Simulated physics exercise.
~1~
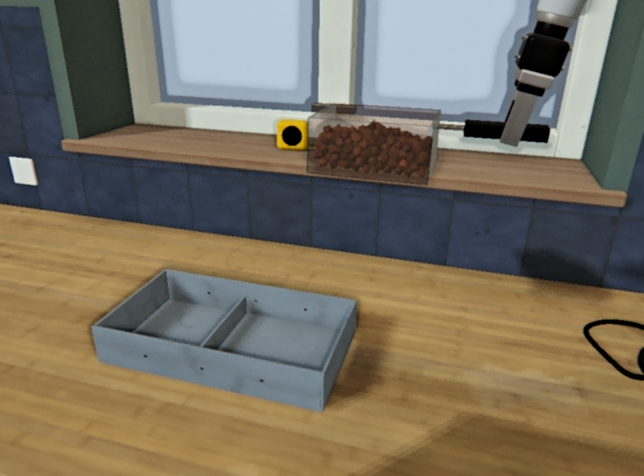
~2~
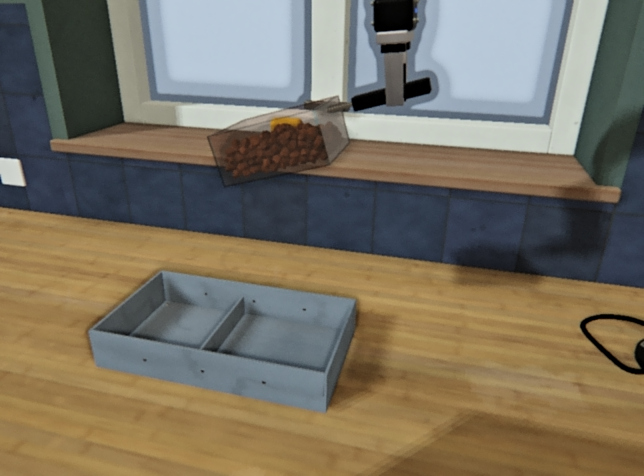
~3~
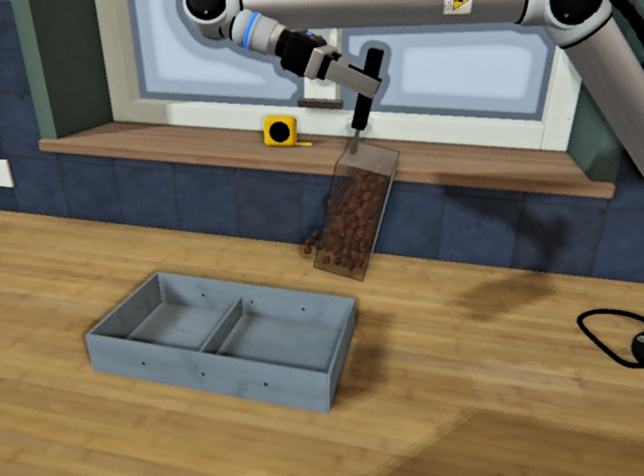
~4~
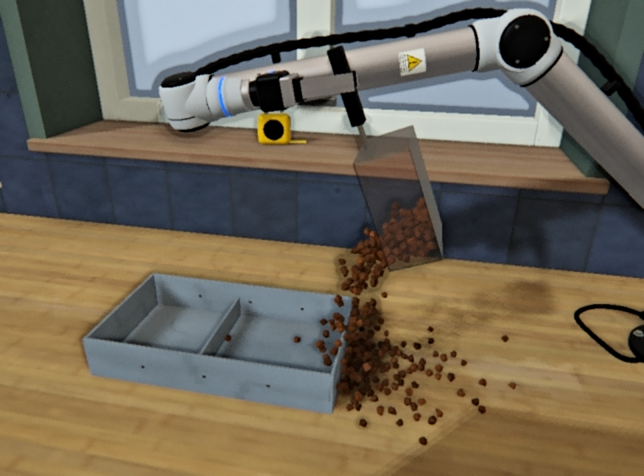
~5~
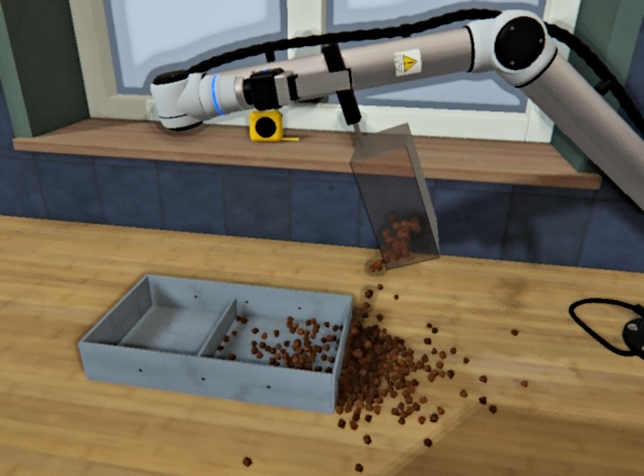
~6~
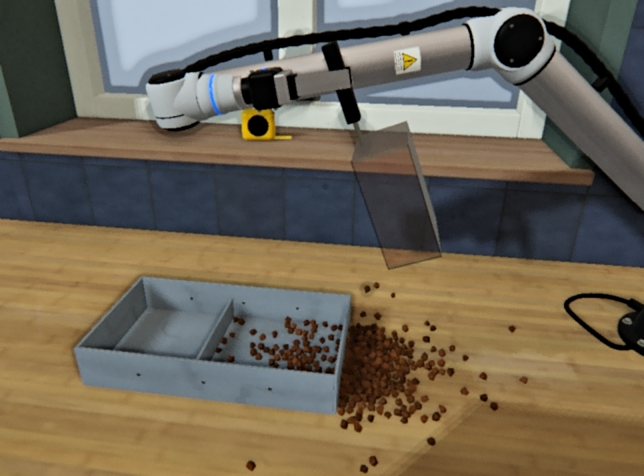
A robot arm holds a clear box of brown pellets at a windowsill, seen from slightly above across a wooden counter. A grey tray split into two compartments sits on the counter at left, with a yellow tape measure on the sill and a black cord at right. The arm carries the box left, then swings it down toward the tray, tipping it steeply. Pellets pour out around the tray's right edge, some landing in the right compartment and many scattering across the counter. The box ends empty, still tilted, with most pellets heaped beside the tray.
